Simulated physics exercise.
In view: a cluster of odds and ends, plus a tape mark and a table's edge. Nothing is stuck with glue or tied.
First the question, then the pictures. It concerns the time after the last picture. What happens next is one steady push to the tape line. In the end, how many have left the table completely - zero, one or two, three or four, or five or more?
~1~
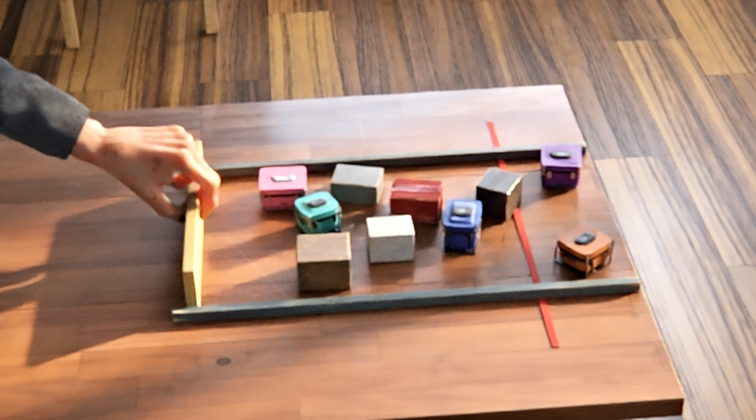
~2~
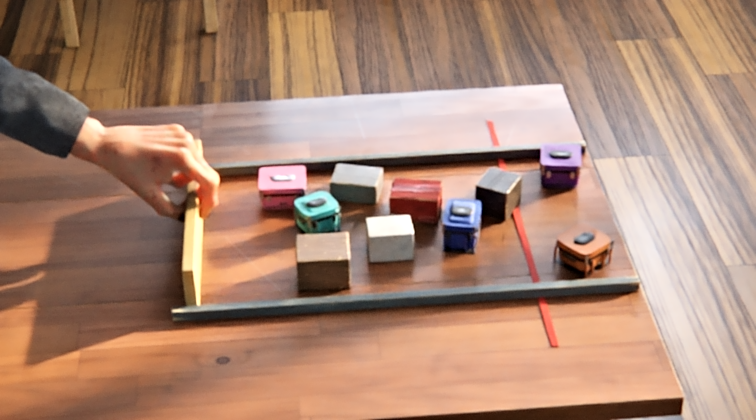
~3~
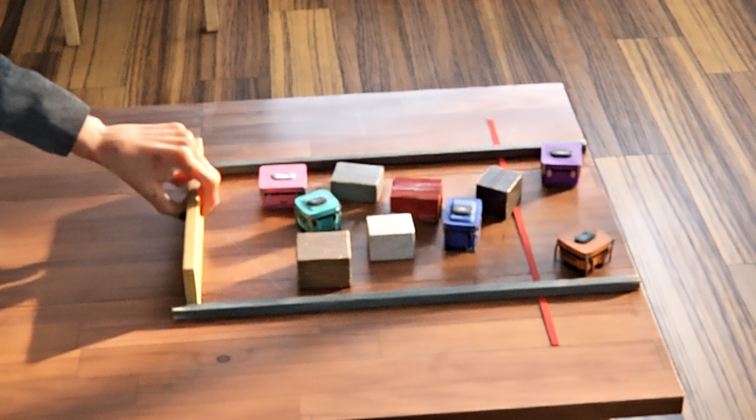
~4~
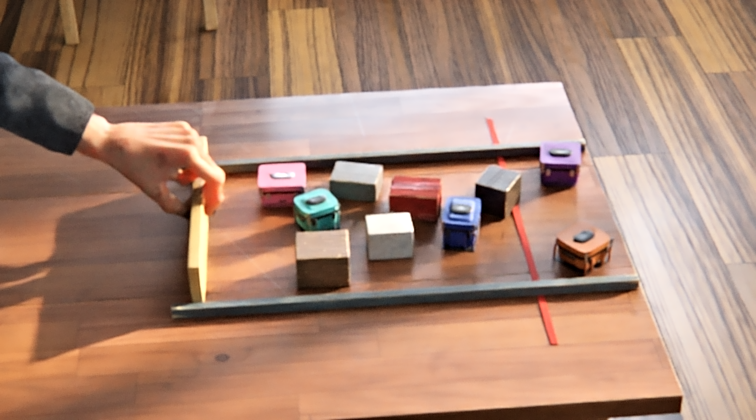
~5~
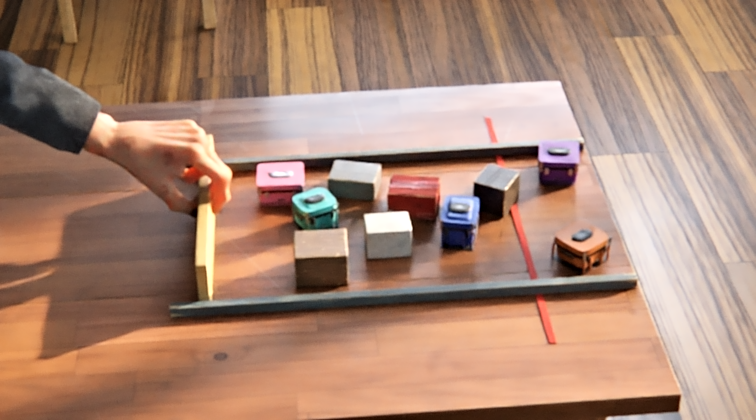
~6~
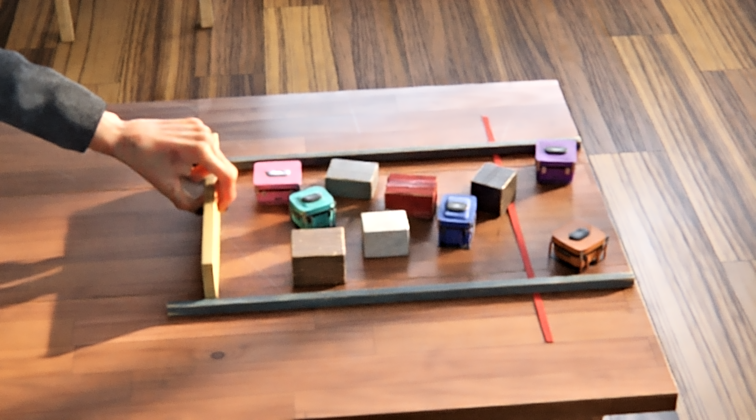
Drops: A single one or a pair.
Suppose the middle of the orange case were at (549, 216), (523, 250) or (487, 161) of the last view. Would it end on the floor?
In order, it goes down; holds its place; goes down.
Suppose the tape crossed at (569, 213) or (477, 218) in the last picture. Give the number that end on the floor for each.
In order, 7 and 0.
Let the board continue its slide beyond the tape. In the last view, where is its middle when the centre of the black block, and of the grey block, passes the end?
Near (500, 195) and (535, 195).
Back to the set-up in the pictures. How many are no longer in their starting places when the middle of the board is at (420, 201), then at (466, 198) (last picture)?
It comes to 8 for the first spot, 10 for the other.
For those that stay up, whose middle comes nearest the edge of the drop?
That's the orange case.
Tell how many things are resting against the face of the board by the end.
3 of them.
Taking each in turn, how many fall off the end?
Count = 2.
A little later, none off yet; purple case at rest near (555, 162); orange case at rest near (578, 246); black block at rest near (493, 189).
Next, none off yet; purple case at rest near (555, 162); orange case at rest near (578, 246); black block shifted about its own width near (530, 191).
When it is over, the number that fall off is one or two; down, black block and purple case.
